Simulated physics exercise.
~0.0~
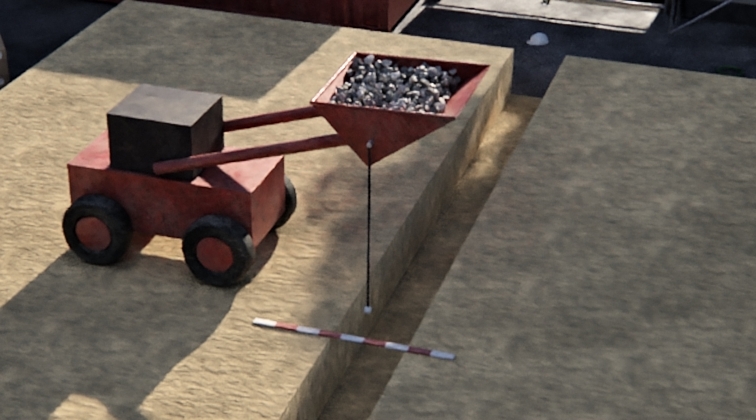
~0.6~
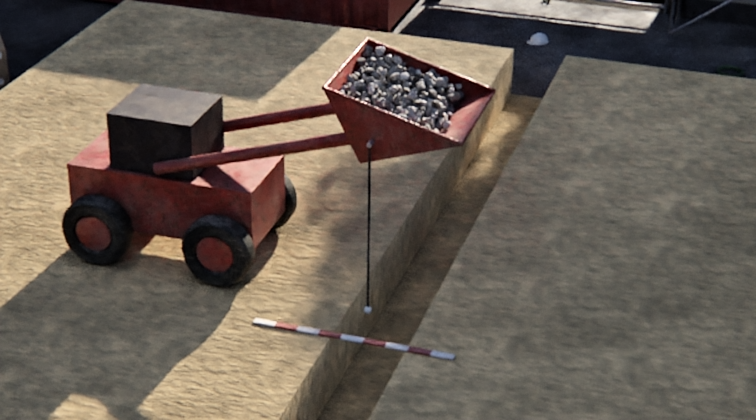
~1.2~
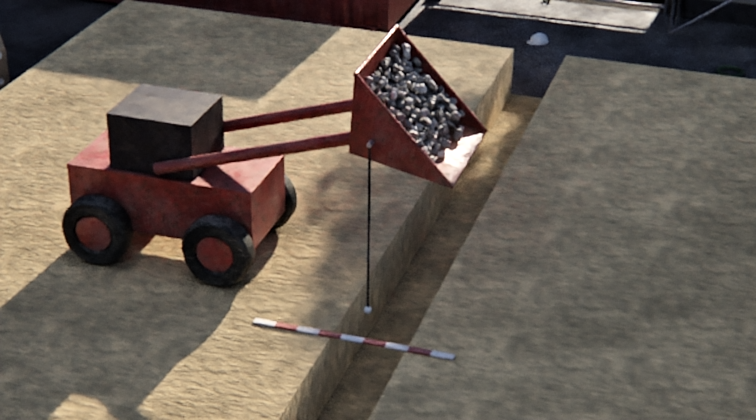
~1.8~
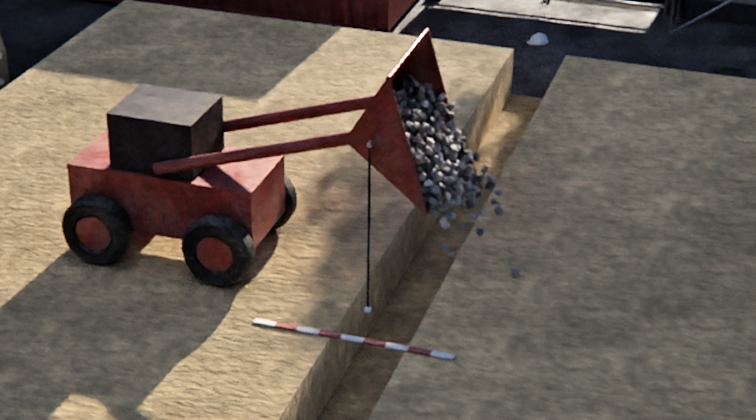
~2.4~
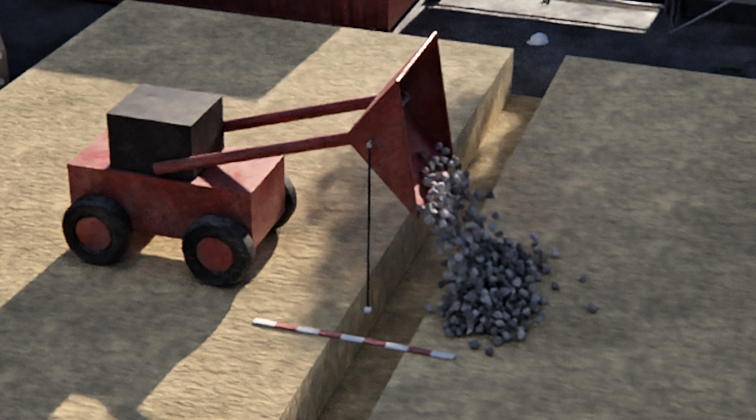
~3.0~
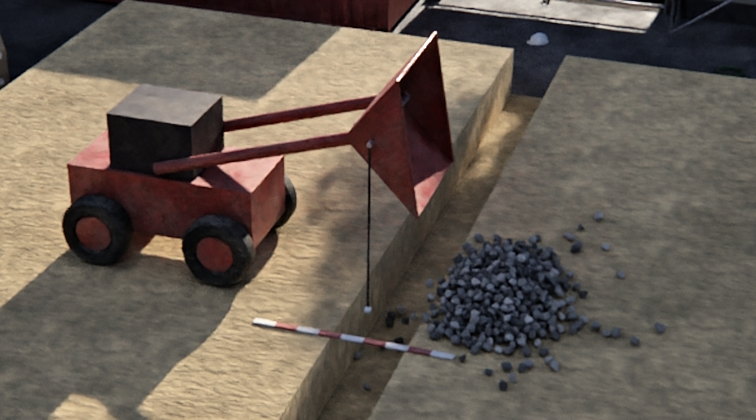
A red loader tips its bucket, dumping gray stones into a pile beyond the trench.
